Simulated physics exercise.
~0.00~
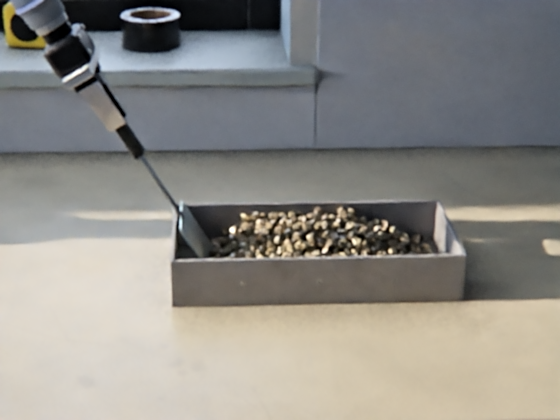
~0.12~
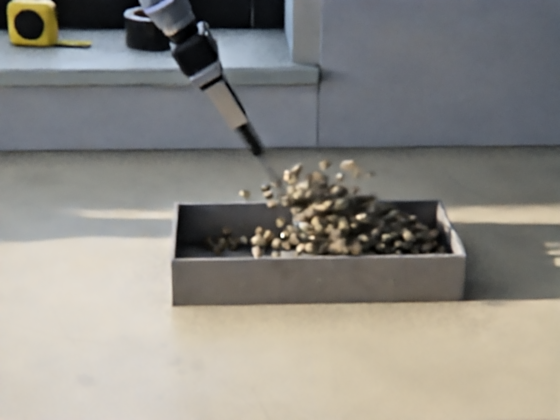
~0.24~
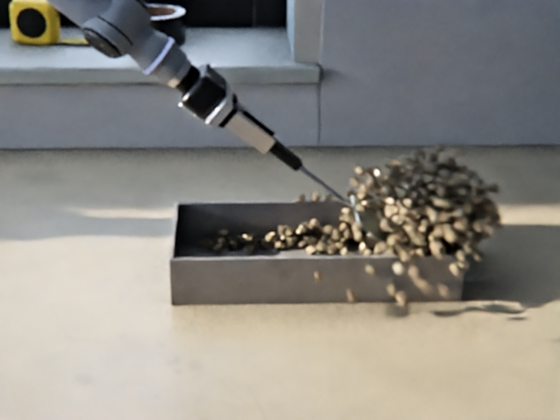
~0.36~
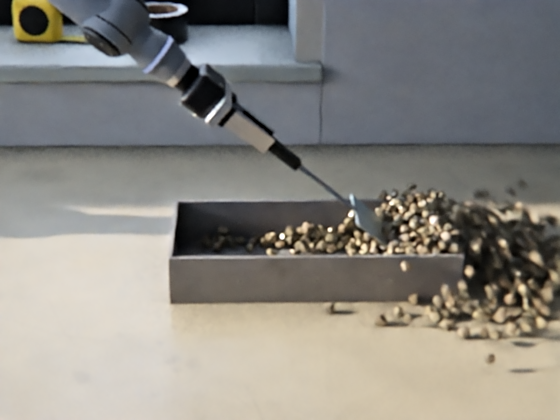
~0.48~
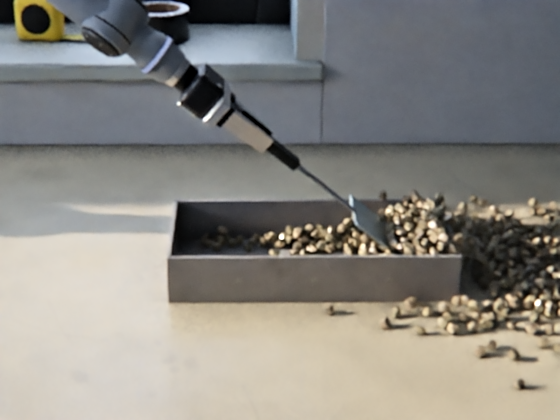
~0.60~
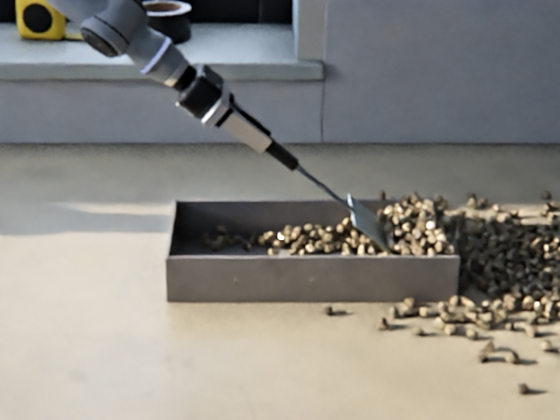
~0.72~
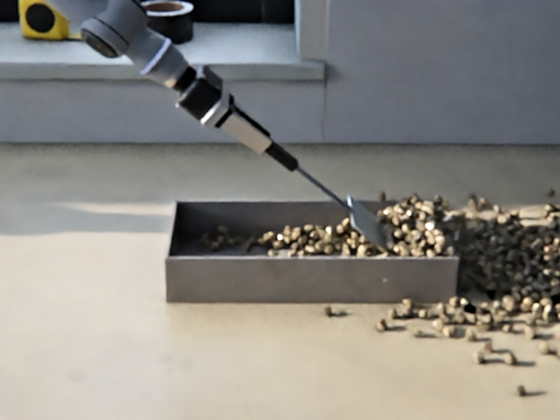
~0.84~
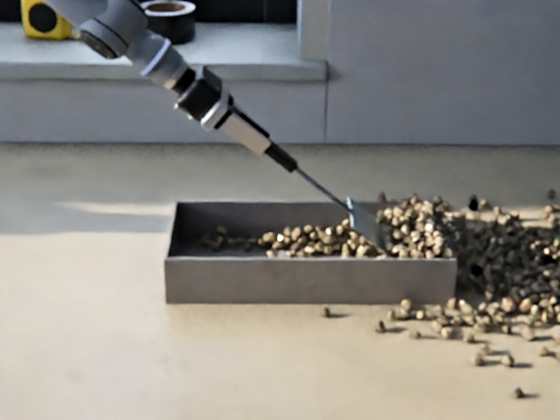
A robot arm sweeps pebbles rightward through a gray trough, spilling many onto the table.
